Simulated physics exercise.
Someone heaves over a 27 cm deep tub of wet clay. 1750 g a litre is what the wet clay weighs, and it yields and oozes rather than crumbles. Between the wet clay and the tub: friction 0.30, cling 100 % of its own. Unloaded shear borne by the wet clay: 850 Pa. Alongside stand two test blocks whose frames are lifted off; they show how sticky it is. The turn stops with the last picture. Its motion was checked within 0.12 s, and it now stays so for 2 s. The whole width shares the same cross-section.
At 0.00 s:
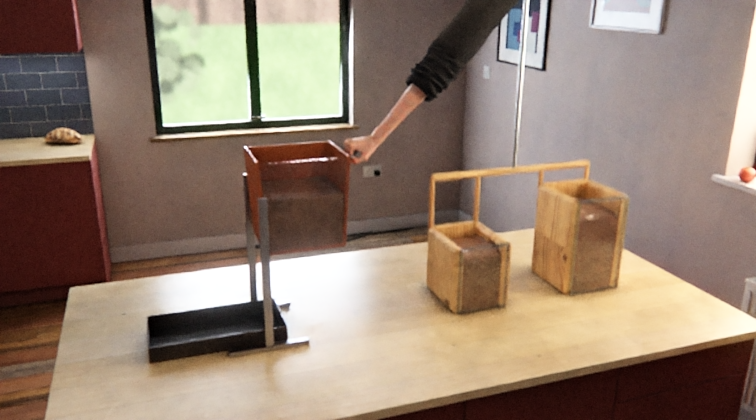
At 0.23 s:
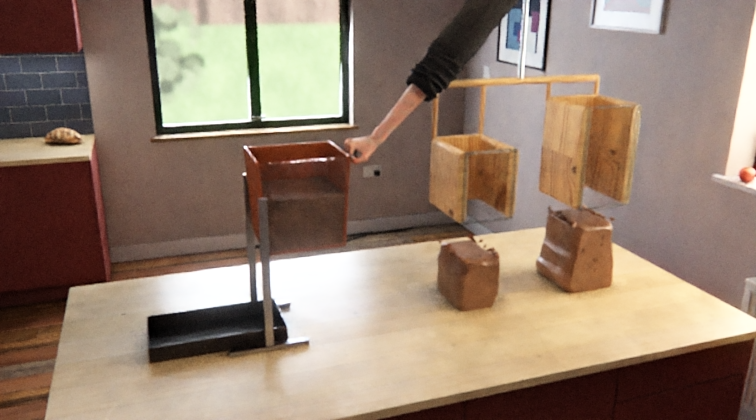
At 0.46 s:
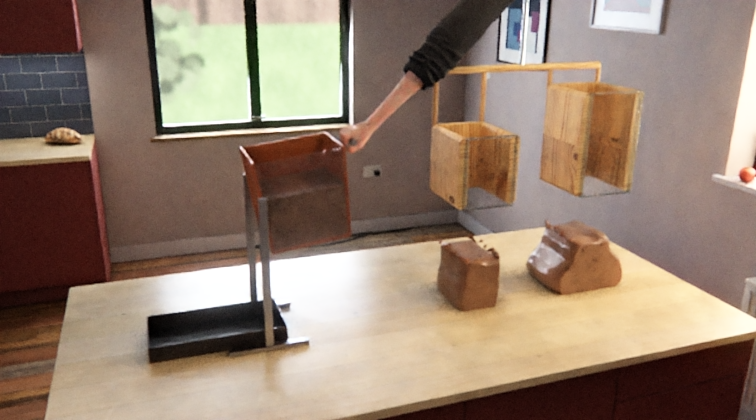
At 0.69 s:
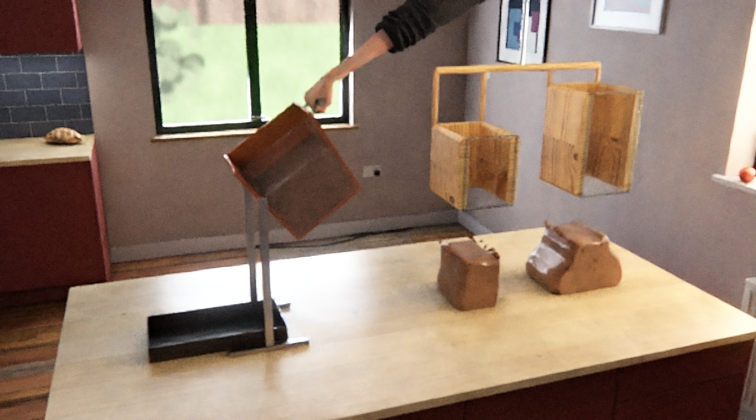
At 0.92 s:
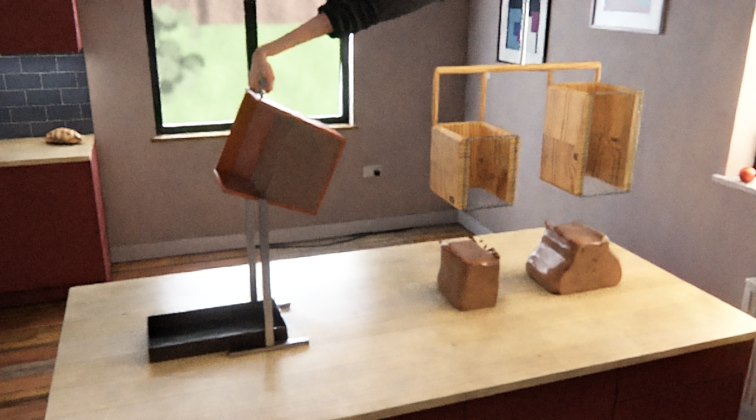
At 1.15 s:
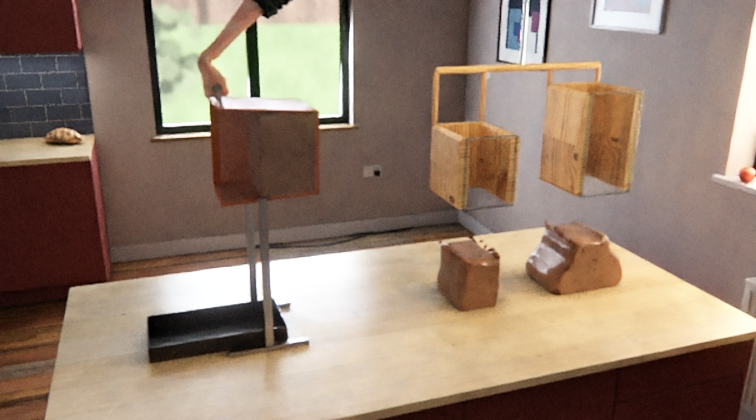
A bare forearm in a dark sleeve reaches over a pale wooden kitchen counter, seen from slightly above, with a window behind. It grips the rim of a reddish-brown tub of clay on metal legs beside a black tray, while at right a wooden frame lifts off two brown clay blocks, the taller one slumping. The hand then turns the tub leftward onto its side, and the camera stays still.
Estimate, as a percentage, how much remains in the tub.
Roughly 100 per cent remains.
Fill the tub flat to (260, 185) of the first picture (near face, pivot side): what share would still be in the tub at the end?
Result: Approx. 100 % remaining in tub.
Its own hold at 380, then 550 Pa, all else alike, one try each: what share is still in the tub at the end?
The answers, in order, are 70 % and 80 %.
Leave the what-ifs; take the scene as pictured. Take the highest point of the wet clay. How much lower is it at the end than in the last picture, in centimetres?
0 cm or so.
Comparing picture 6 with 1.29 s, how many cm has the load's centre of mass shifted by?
Roughly 0 cm.
By 1.29 s, the tub is at 89 degrees and holds 100 %.
By 1.46 s, the tub is at 89 degrees and holds 100 %.
By 1.63 s, the tub is at 89 degrees and holds 100 %.
By 1.80 s, the tub is at 89 degrees and holds 100 %.
By 3.15 s, at the end, the tub is at 89 degrees and holds 100 %.
